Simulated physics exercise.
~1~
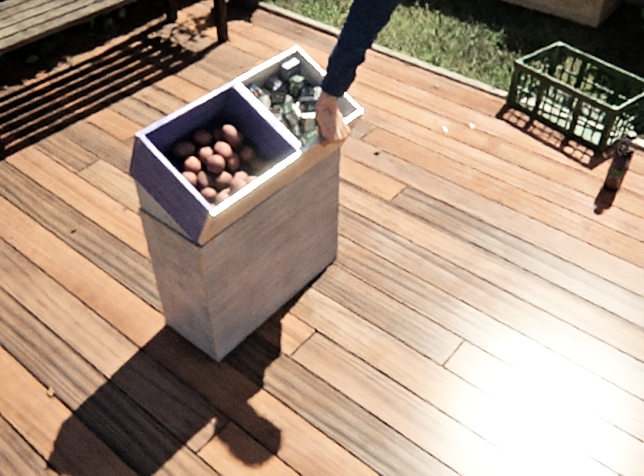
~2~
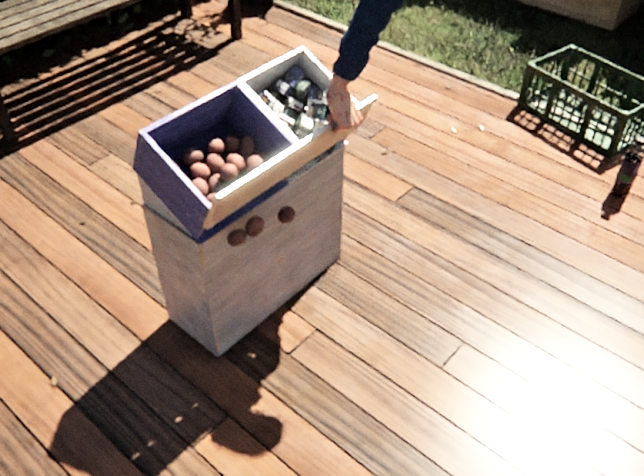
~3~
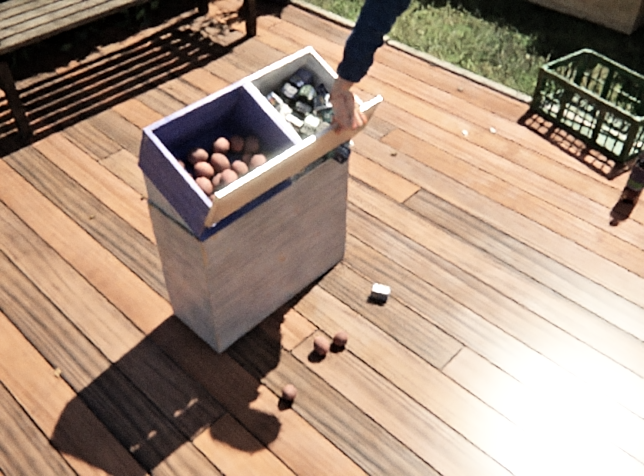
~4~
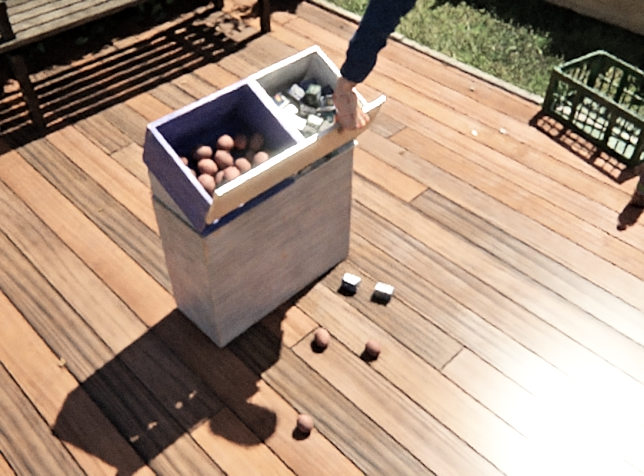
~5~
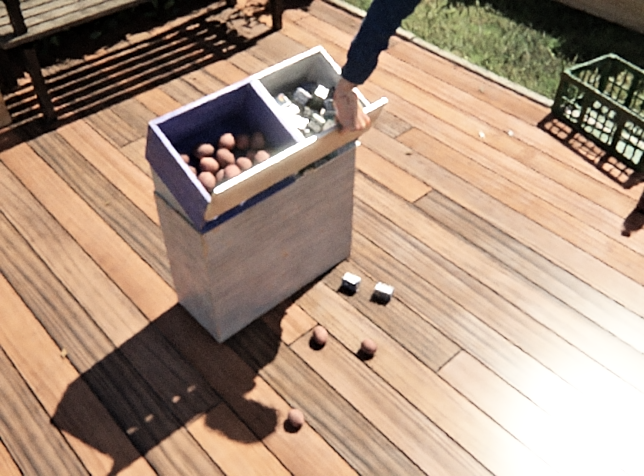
The video shows a hand pulling up the front gate of a two-part bin on a wooden deck, letting three reddish potatoes and two small cartons drop to the boards, where they come to rest while most of the contents stay inside.
